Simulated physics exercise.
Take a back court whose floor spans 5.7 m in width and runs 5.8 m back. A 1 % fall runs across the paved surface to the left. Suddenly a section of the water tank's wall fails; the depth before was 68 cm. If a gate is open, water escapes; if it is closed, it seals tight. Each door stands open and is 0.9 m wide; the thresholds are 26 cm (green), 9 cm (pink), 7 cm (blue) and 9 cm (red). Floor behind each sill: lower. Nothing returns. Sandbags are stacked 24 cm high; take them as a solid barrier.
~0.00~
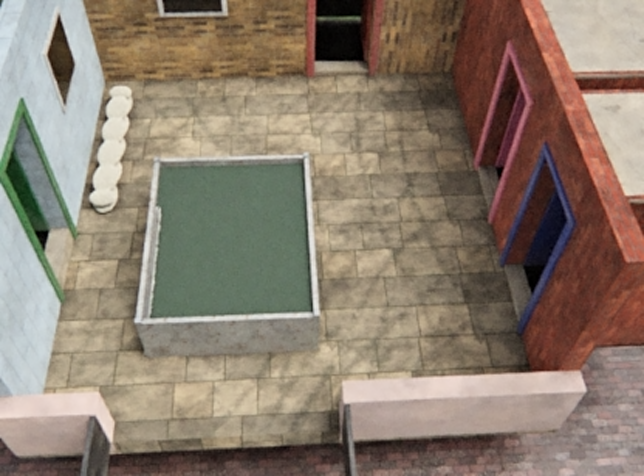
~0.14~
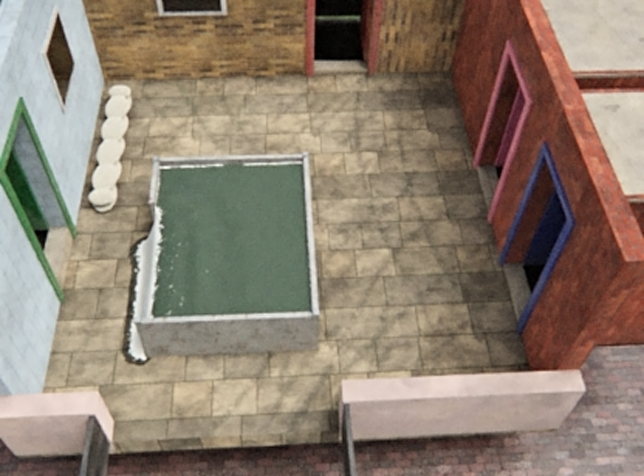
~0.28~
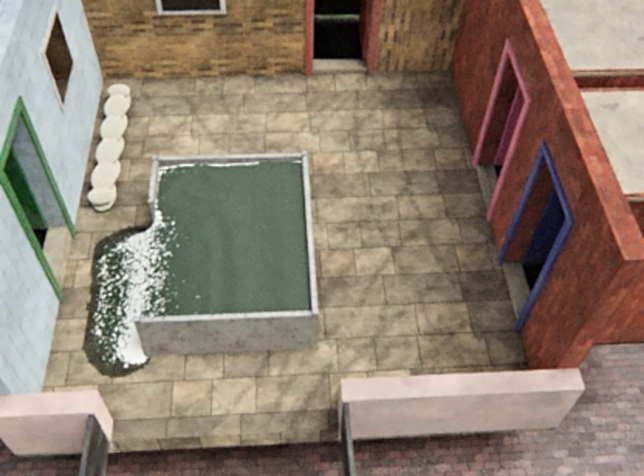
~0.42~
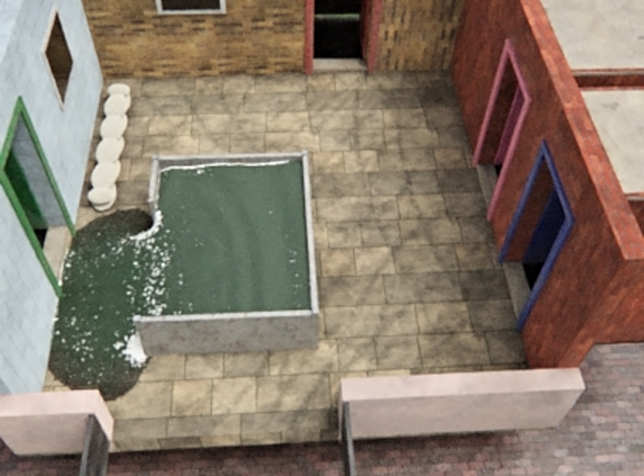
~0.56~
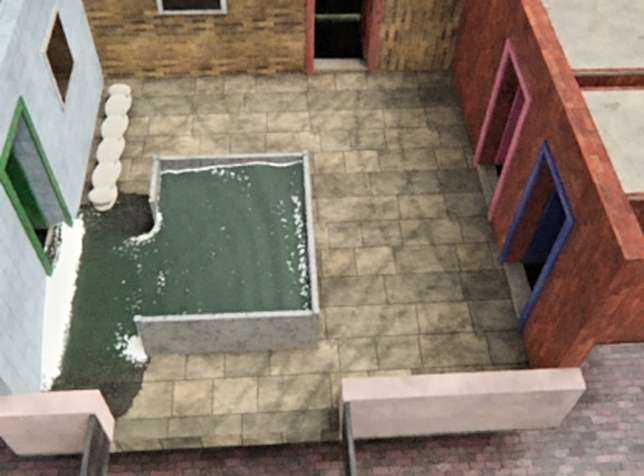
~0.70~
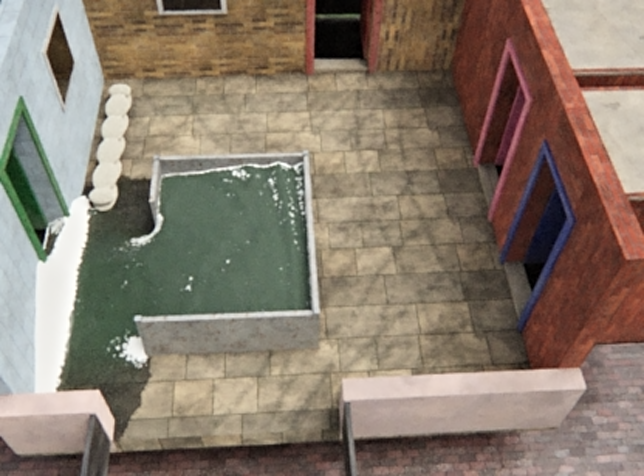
The clip opens on a walled courtyard with still green water in a raised rectangular tank. The tank's left wall gives way and water pours through the gap, foaming white as it spreads across the paving. It reaches the pale blue wall at left, where white froth gathers beside the green-framed doorway.
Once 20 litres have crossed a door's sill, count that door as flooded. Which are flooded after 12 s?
Green door: Outstrips the figure, pink door: Lags behind the figure, blue door: Lags behind the figure, red door: Lags behind the figure.
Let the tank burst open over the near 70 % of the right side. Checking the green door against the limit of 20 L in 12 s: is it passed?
So, green door: Within bounds.
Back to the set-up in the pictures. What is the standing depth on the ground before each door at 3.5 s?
Depths in cm: Green 27, pink 0, blue 7, red 1.
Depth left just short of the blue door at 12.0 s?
It comes to near 5.0 cm.
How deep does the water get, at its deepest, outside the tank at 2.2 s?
Depth: Approx. 52 cm.
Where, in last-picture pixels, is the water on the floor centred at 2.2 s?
It lies at roughly (170, 285) in pixels.
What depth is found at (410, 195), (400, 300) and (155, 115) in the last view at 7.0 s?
Reading - approx. 4 / 2 / 8 cm.
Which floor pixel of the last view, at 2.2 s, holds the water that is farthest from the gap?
Around pixel (105, 83).
After 1.4 s water covers 20 % of the floor and is deepest (72 cm) near (42, 408); green door 48 cm at the sill, 77 L in, pink door not reached, blue door not reached, red door not reached.
After 2.2 s water covers 35 % of the floor and is deepest (52 cm) near (42, 408); green door 39 cm at the sill, 156 L in, pink door not reached, blue door not reached, red door not reached.
After 3.5 s water covers 55 % of the floor and is deepest (38 cm) near (105, 83); green door 27 cm at the sill, 187 L in, pink door not reached, blue door 7 cm at the sill, 0 L in, red door not reached.
After 7.0 s water covers 90 % of the floor and is deepest (18 cm) near (65, 288); green door 17 cm at the sill, 190 L in, pink door 8 cm at the sill, 0 L in, blue door 4 cm at the sill, 4 L in, red door 5 cm at the sill, 0 L in.
After 12.0 s water covers 95 % of the floor and is deepest (13 cm) near (105, 83); green door 10 cm at the sill, 190 L in, pink door 4 cm at the sill, 0 L in, blue door 5 cm at the sill, 4 L in, red door 7 cm at the sill, 0 L in.
